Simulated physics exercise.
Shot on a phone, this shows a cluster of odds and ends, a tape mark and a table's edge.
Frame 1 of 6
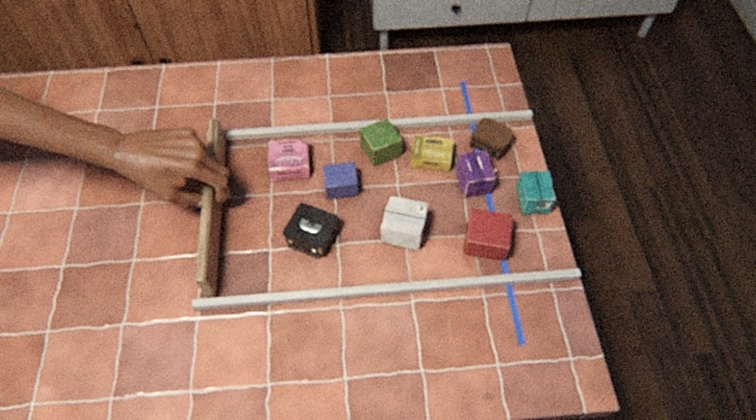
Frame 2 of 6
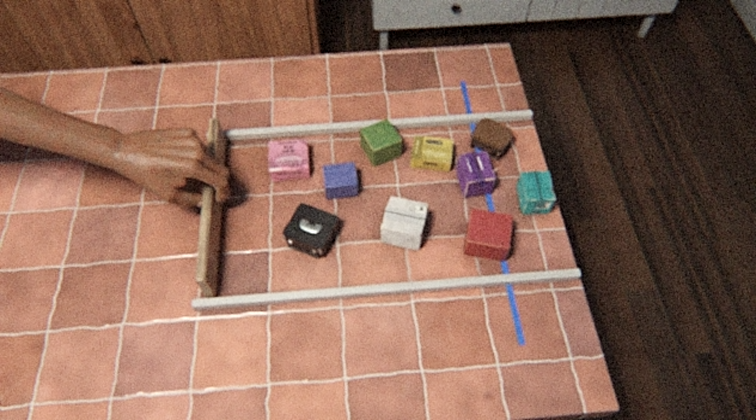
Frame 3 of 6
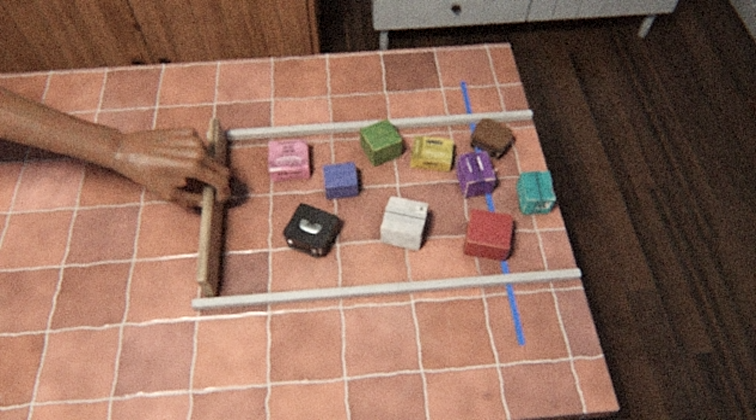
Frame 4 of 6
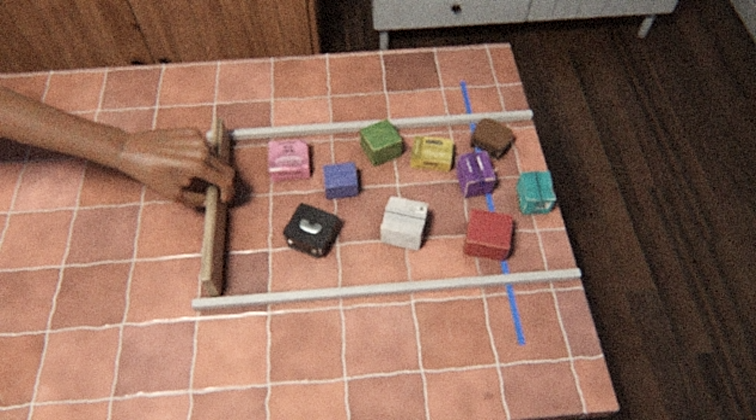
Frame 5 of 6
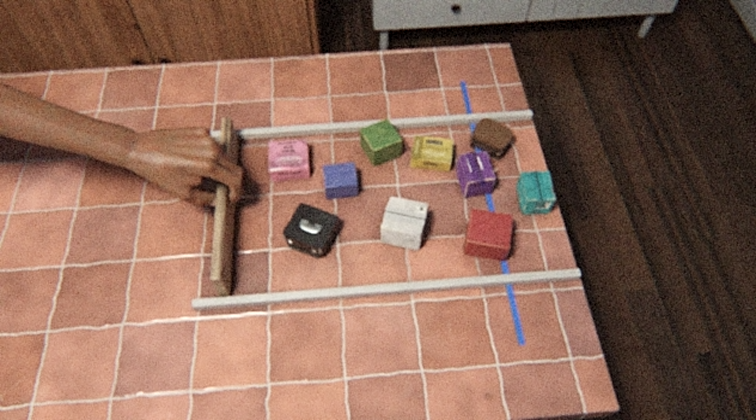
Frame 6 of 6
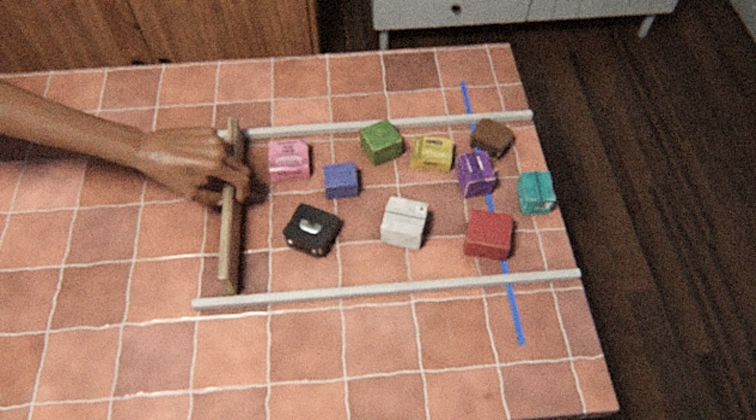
A pink-tiled tabletop beside a dark wood floor is seen from above at an angle by a still camera. Between two pale rails sit pink, blue, black, green, yellow and white blocks, with purple, red, brown and turquoise ones near a blue tape line at the right. From the left, a hand holds a wooden board upright, then slides it slightly rightward, while the blocks stay still.
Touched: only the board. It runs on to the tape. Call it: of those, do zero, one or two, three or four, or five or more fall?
Three or four fall.
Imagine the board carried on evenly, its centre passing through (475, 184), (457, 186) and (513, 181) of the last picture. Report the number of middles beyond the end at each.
Taking the three positions in turn, the counts come to 3, 1 and 6.
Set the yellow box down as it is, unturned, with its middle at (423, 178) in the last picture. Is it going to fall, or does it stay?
From that start, the object then is safe.
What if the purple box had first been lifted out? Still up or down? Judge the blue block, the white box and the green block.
Blue block: Still there; white box: Still there; green block: Still there.
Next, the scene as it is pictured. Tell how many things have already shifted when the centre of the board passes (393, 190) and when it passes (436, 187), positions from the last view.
First position 9; second position 9.
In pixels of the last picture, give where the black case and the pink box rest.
They come to rest around (514, 207) and (498, 143).
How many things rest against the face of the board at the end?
3.
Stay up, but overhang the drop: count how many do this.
Number: 4.
Soon after, none off yet; turquoise box at rest near (535, 193); brown case at rest near (491, 139); purple box at rest near (475, 175).
At rest, the number that fall off is three or four; fallen, yellow box, brown case and turquoise box.
